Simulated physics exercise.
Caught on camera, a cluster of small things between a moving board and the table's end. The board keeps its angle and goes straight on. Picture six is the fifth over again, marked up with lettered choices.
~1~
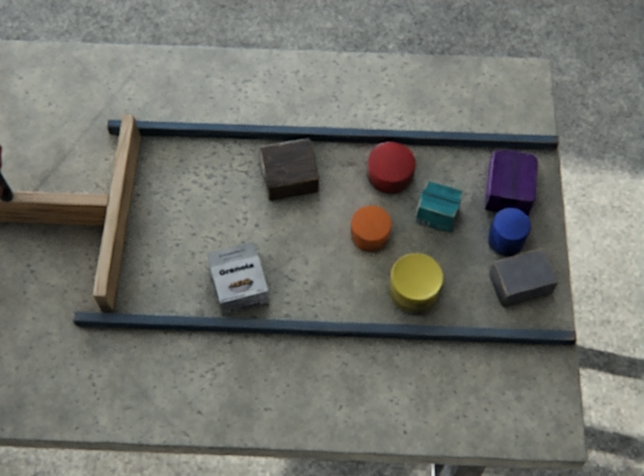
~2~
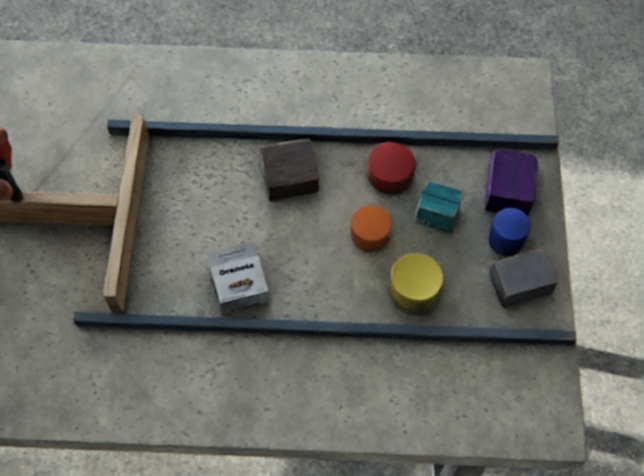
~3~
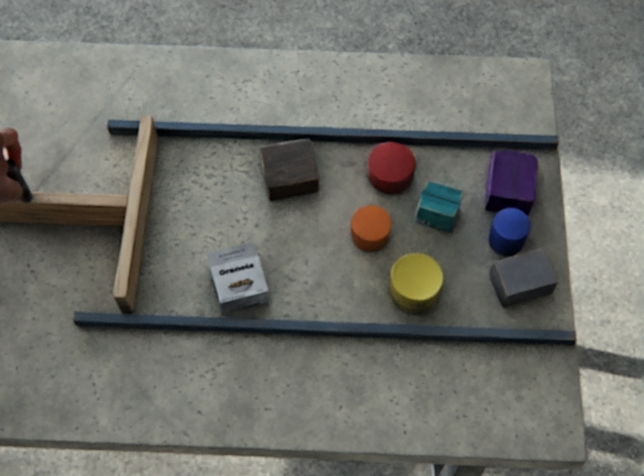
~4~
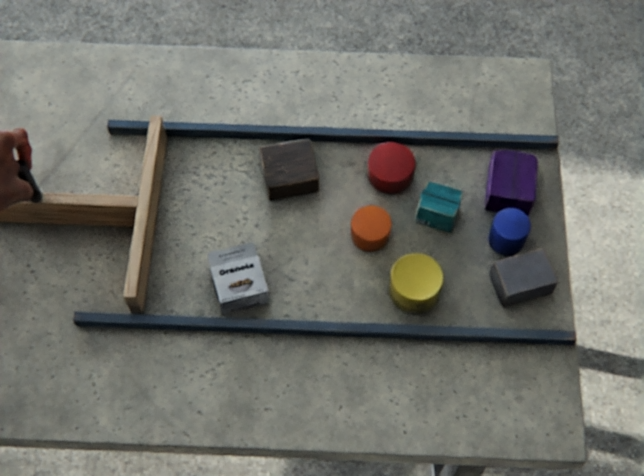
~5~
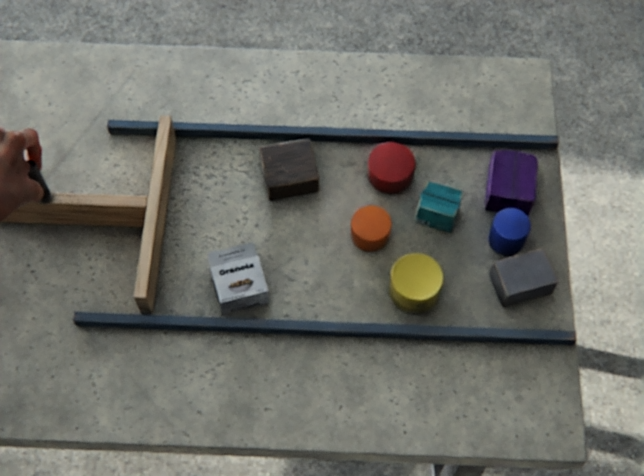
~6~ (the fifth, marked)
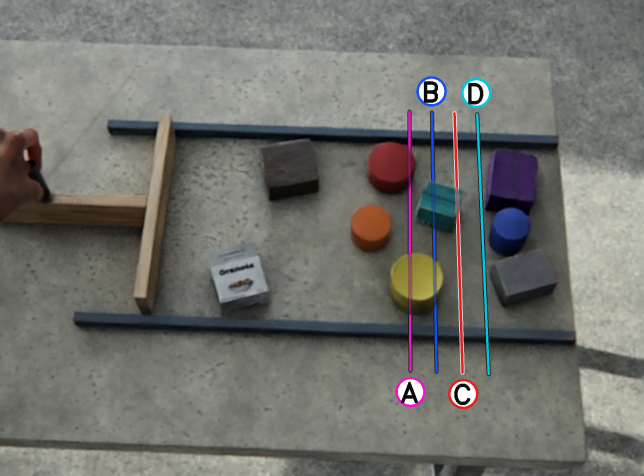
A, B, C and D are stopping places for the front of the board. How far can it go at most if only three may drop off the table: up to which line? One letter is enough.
It can go as far as D.
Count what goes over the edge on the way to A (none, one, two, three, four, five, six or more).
By then, none.
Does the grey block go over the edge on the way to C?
Yes.
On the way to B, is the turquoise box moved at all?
Yes.
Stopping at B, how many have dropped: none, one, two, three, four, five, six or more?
The count is none.
On the copy, A at (410, 232); B at (434, 233); C at (458, 234); D at (483, 235).
On D. First, board (271, 206); white box (299, 282); black block (308, 171).
Then, board (390, 210); red pot (470, 171); yellow jar (469, 286).
Finally, board (483, 214); purple box over the edge; grey block over the edge; two fallen.
By contrast, A is within the limit but short; B is within the limit but short; C is within the limit but short.
